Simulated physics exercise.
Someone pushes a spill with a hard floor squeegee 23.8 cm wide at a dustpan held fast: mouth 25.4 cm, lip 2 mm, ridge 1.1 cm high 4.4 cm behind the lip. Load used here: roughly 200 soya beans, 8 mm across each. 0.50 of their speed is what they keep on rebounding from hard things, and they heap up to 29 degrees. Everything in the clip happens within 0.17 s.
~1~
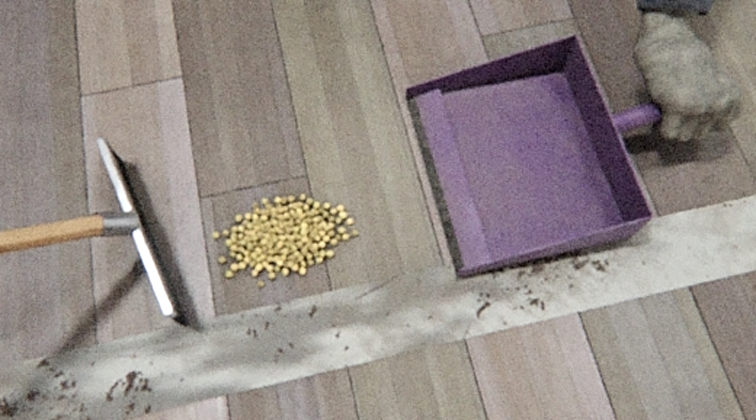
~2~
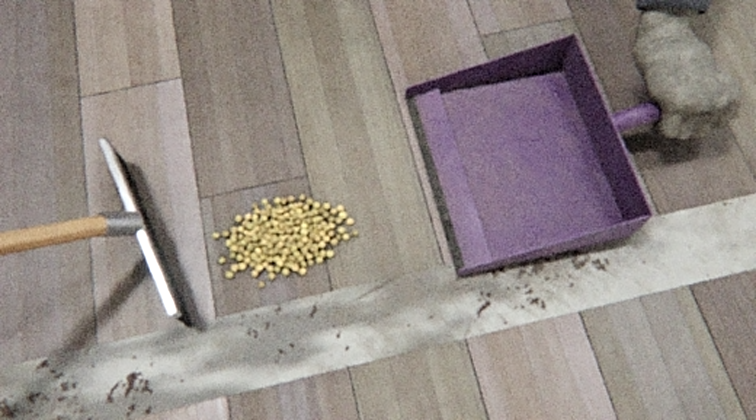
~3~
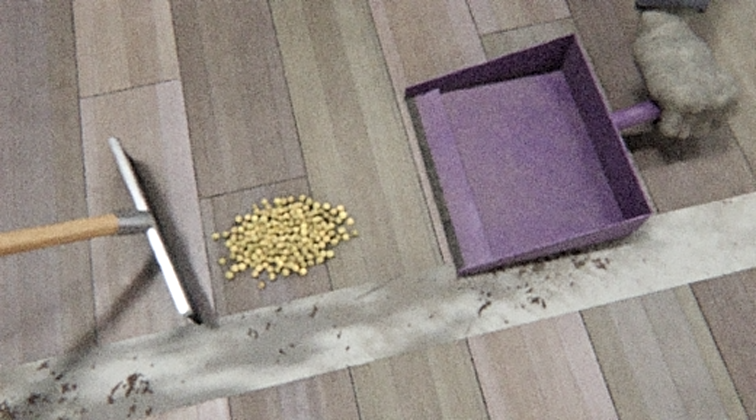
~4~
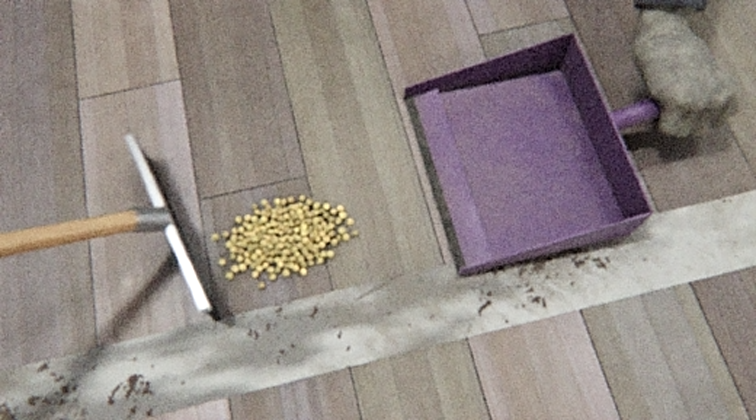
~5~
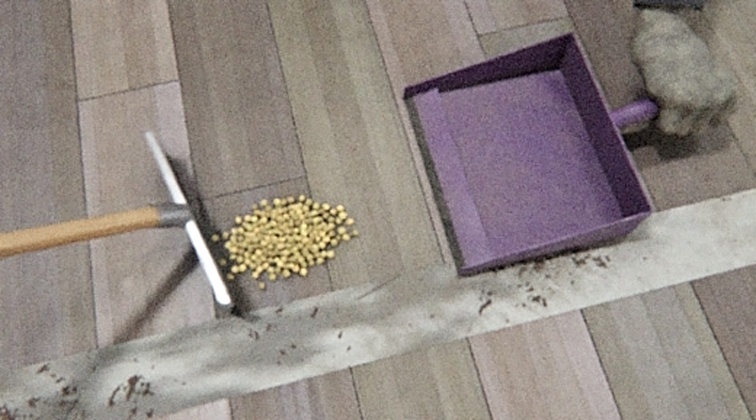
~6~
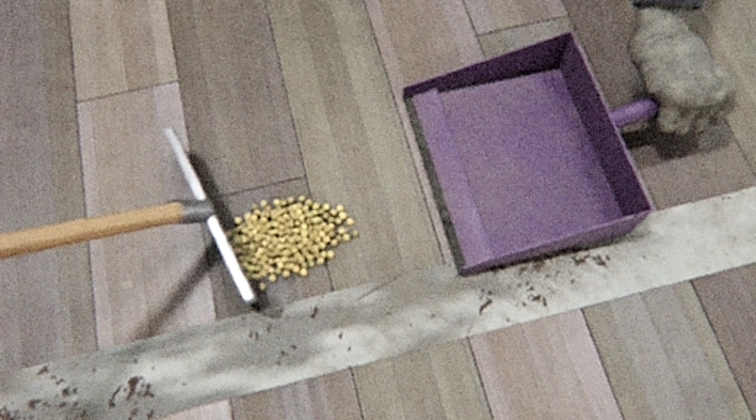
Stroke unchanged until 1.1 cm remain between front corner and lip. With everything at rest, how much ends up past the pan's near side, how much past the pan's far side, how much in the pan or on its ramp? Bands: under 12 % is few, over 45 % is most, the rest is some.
Past the pan's near side: Few; past the pan's far side: Few; in the pan or on its ramp: Some.
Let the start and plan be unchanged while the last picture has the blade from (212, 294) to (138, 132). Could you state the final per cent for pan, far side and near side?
Per cent by place - pan 20, far side 5, near side 0.
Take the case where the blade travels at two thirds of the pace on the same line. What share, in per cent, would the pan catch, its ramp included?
I'd put it at close to 25 per cent.
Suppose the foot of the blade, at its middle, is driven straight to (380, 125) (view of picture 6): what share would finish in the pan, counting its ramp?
Close to 30 in a hundred.
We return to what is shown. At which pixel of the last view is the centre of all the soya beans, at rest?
Resting centre estimate: Around (431, 182).
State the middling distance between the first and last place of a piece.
About 20 cm.
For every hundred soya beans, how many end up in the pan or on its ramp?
Close to 35 in a hundred end up there.
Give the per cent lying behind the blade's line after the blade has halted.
Some 0 percent, give or take.
Then, 0.16 s after the last picture, middle of the blade 15 cm from the lip; 0 % over the lip, far side 0 %, near side 0 %.
Then, 0.27 s after the last picture, middle of the blade 7 cm from the lip; 0 % over the lip, far side 0 %, near side 5 %.
Then, 0.51 s after the last picture, middle of the blade 4 cm from the lip; 40 % over the lip, far side 5 %, near side 5 %.
In the end, near side 5 %, far side 5 %, pan 35 %, in front of the lip or behind the blade 55 %.
